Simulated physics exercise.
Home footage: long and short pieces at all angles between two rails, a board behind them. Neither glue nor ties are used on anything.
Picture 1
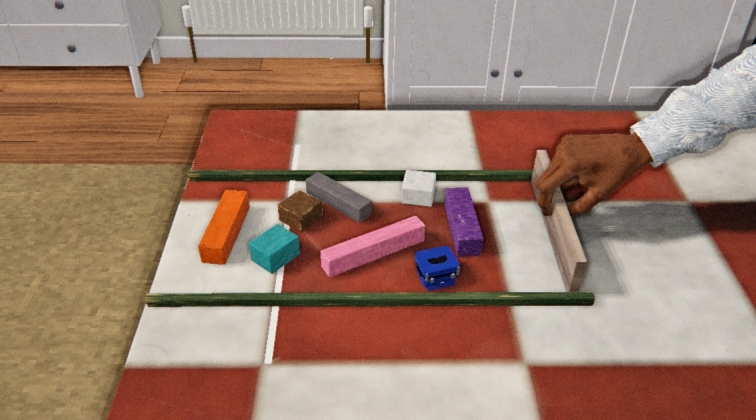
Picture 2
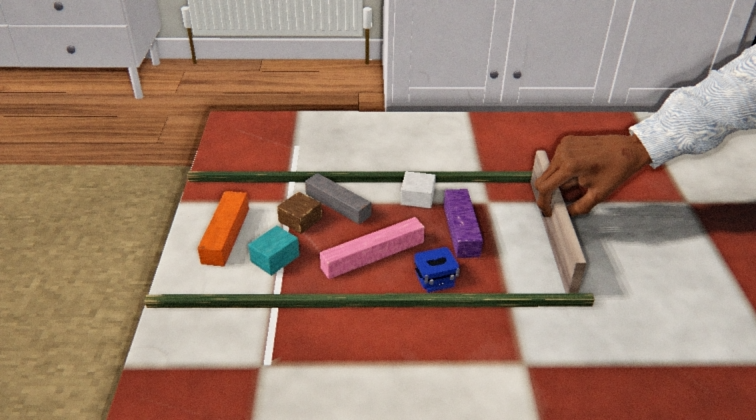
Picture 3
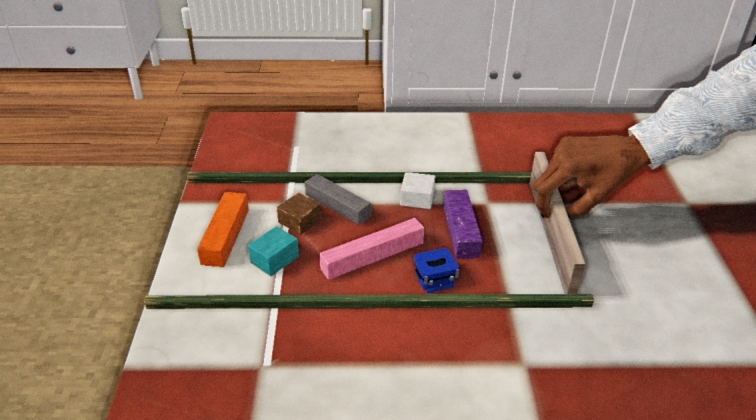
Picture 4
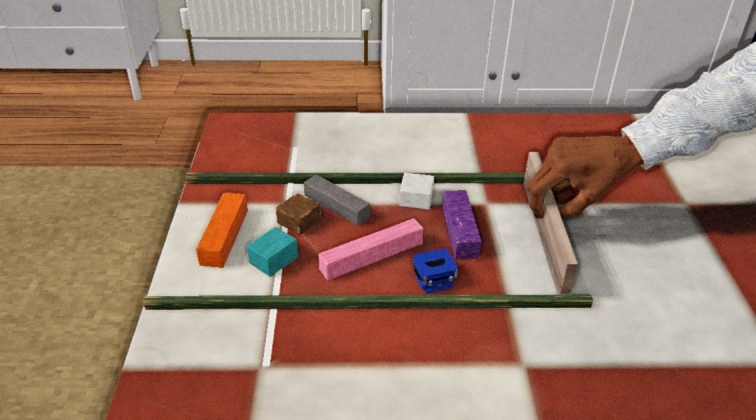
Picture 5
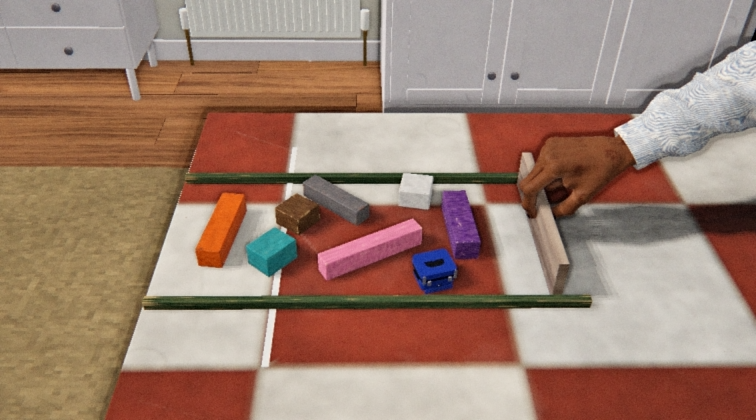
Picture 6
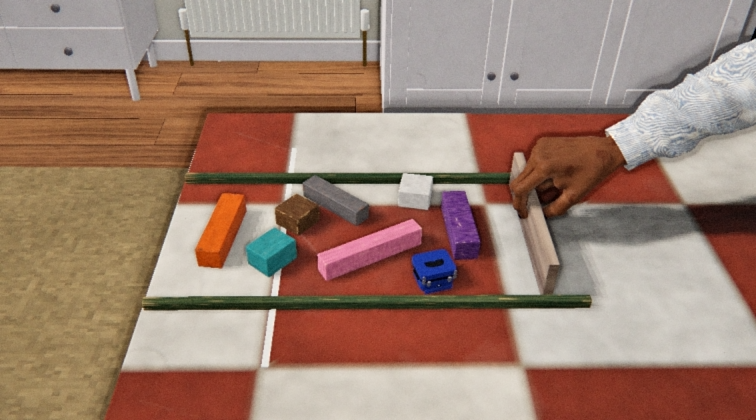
A hand held a wooden board upright on a checked cloth, then slid it slightly left between two green rails, while the colourful blocks and bars lying in front of it stayed put.
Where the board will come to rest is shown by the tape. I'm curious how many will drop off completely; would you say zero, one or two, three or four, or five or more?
Count: Zero.
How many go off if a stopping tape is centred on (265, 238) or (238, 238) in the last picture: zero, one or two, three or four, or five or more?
Taking the two tapes in that order, the answers are none and one or two.
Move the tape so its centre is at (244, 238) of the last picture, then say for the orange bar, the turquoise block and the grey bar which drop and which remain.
The orange bar: It is gone. The turquoise block: It is still there. The grey bar: It is still there.
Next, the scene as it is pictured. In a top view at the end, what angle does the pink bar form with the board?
The angle is some 10°.
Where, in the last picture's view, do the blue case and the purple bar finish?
Final pixels, roughly: (259, 269) for the first, (271, 224) for the other.
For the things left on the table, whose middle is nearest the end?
The orange bar finishes closest.
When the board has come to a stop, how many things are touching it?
The figure is 3.
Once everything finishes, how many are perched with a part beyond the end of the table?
The figure is 0.
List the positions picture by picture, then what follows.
The first picture shows orange bar (225, 226); turquoise block (275, 248); brown block (300, 211); board (556, 217); tape (286, 234).
The second picture shows turquoise block (274, 250); grey bar (338, 198).
The third picture shows brown block (299, 213); blue case (435, 271).
The fourth picture shows orange bar (223, 229); board (547, 219).
The fifth picture shows turquoise block (272, 252); pink bar (371, 248).
The sixth picture shows orange bar (222, 229); turquoise block (272, 252); brown block (297, 214); board (532, 220); tape (282, 237).
A little later, none off yet; orange bar at rest near (222, 229); turquoise block at rest near (272, 252); brown block at rest near (297, 214).
Next, none off yet; orange bar at rest near (222, 229); turquoise block at rest near (271, 252); brown block moving near (292, 216).
When it is over, the number that fall off is zero.
